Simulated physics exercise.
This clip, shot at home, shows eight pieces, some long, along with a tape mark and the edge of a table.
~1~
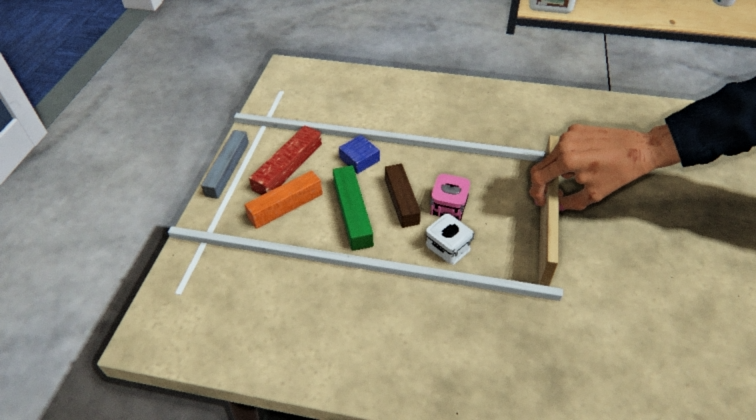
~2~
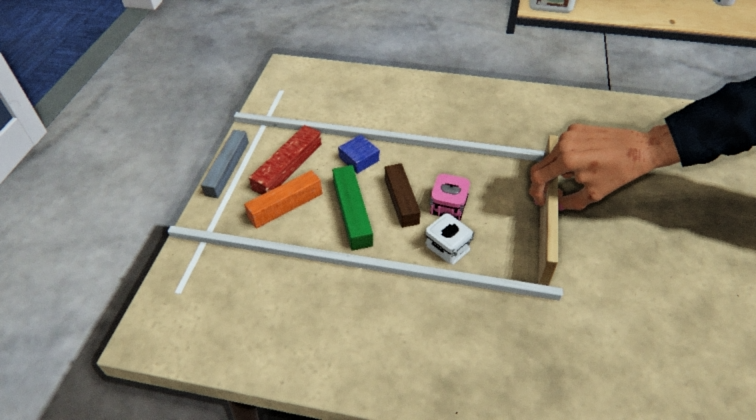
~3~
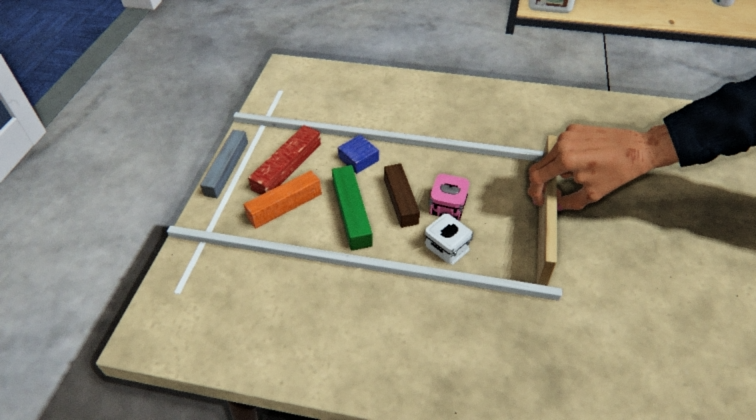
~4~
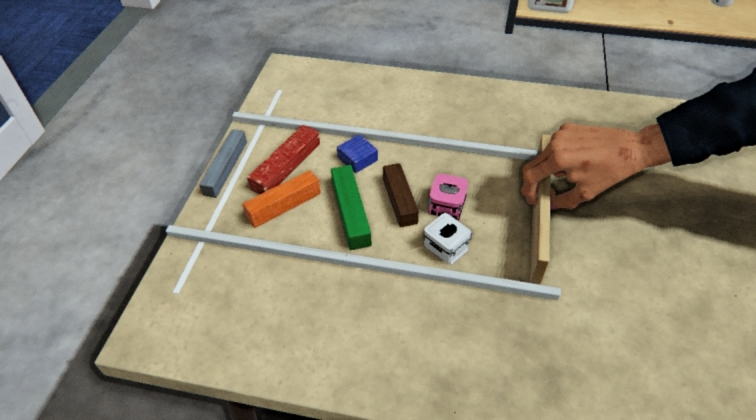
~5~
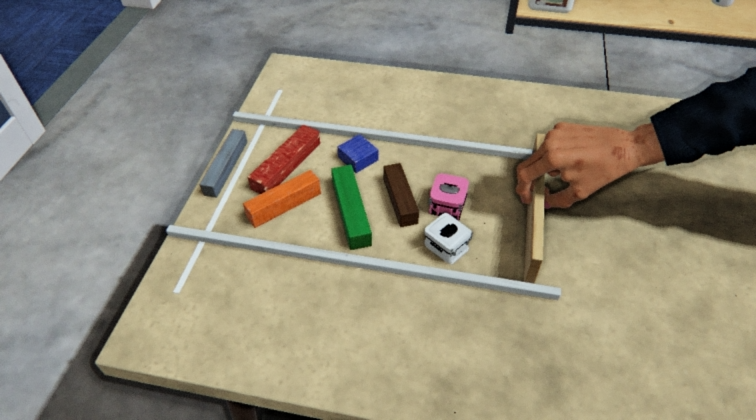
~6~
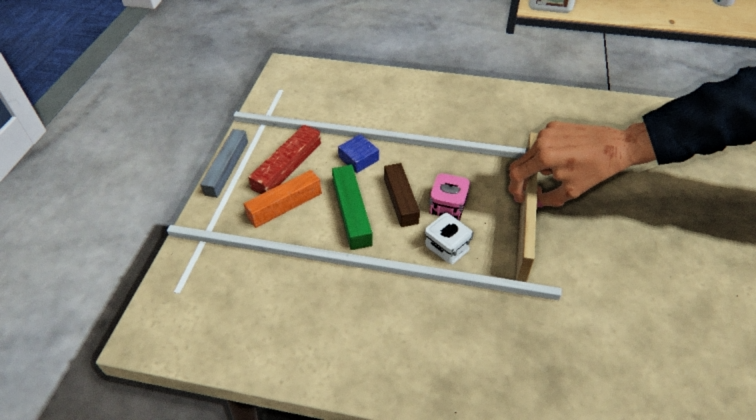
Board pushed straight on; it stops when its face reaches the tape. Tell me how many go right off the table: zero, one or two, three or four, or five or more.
Five or more go right off.
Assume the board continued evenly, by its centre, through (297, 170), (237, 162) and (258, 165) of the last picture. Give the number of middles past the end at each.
It comes out as 1, then 5, then 3.
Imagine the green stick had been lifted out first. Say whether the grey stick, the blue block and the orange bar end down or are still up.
Taking them one by one, the grey stick drops away, the blue block holds its spot and the orange bar drops away.
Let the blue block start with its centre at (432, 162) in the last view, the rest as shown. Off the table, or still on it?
Blue block: Safe.
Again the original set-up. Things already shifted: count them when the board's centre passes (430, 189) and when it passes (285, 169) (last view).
The first number is 3, the next one 8.
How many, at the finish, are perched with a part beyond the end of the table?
Counting them gives 1.
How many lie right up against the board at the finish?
3 in contact.
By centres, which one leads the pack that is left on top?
Blue block.
A little later, none off yet; grey stick at rest near (225, 162); red bar at rest near (286, 159); orange bar at rest near (284, 198).
Next, none off yet; grey stick at rest near (225, 162); red bar moving near (278, 156); orange bar shifted a little near (249, 203).
Later still, one off so far; grey stick dropping near (206, 233); red bar shifted about its own width near (232, 142); orange bar shifted about its own width near (192, 194).
When it is over, the number that fall off is five or more; down, brown stick, green stick, orange bar, red bar and grey stick.
